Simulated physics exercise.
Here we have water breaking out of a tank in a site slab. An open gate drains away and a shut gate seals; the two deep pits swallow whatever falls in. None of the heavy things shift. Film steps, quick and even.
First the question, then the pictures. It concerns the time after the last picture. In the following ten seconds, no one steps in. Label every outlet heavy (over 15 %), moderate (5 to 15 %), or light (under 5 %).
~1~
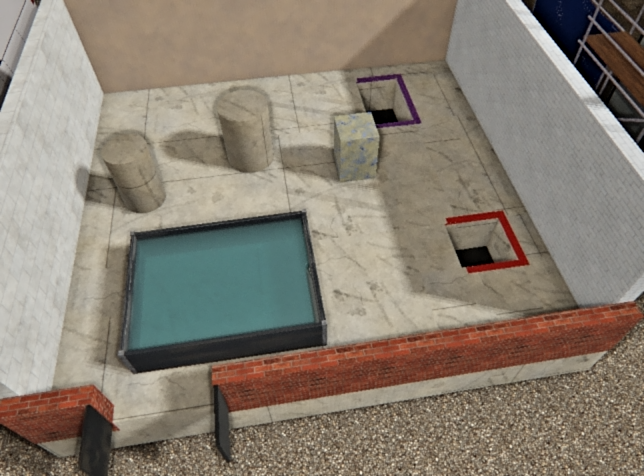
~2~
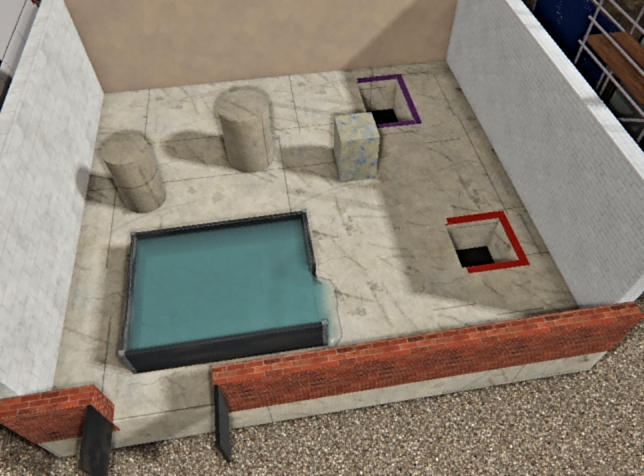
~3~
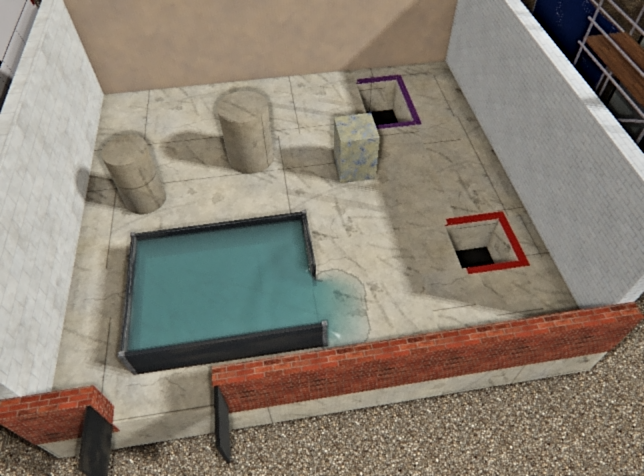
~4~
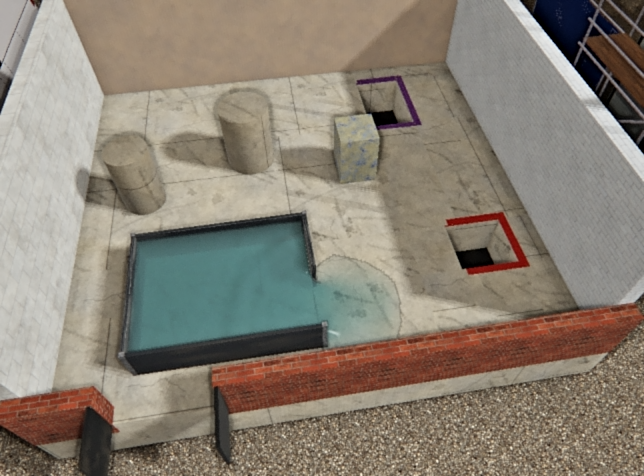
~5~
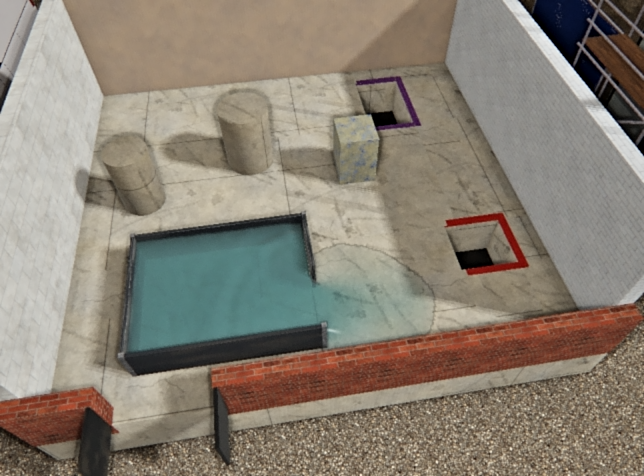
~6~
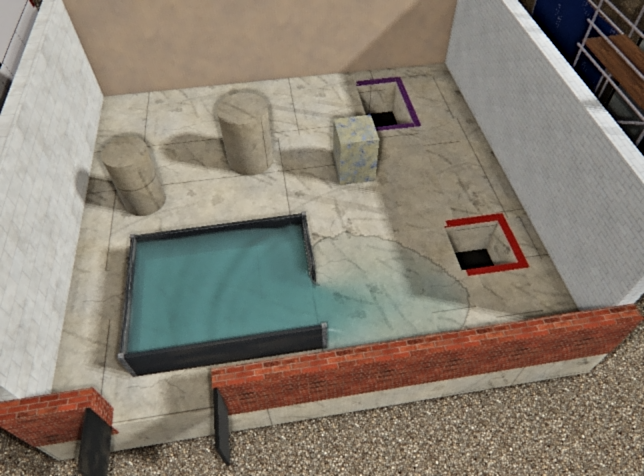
Labels: Gate - light, purple pit - moderate, red pit - heavy.
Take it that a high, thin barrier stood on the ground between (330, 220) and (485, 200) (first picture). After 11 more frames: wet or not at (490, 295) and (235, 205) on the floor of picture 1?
Taking them in the order asked, the first is inundated and the second is not reached.
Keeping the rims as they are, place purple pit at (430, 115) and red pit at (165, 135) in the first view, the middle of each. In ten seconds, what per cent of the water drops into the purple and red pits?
Percentages by pit: Purple at 30, red at 0.
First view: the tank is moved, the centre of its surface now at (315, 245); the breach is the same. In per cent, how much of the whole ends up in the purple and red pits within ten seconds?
I'd say the purple pit takes 6 % while the red pit takes 45 %.
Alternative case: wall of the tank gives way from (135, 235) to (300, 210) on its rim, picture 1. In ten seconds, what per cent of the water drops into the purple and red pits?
The purple pit takes 30 per cent and the red pit 4 per cent.
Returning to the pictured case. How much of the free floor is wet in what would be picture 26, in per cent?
About 25 per cent.
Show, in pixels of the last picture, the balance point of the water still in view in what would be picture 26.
The water centres close to (340, 292).
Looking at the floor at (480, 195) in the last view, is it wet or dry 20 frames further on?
Looking at that place, I'd say inundated.
A moment on, water covers 15 % of the floor; the gate 0 %, the purple pit 0 %, the red pit 1 %.
Next, water covers 20 % of the floor; the gate 0 %, the purple pit 0 %, the red pit 4 %.
Then, water covers 25 % of the floor; the gate 0 %, the purple pit 0 %, the red pit 11 %.
Later, water covers 35 % of the floor; the gate 0 %, the purple pit 2 %, the red pit 26 %.
In the end, water covers 35 % of the floor; the gate 0 %, the purple pit 9 %, the red pit 42 %.
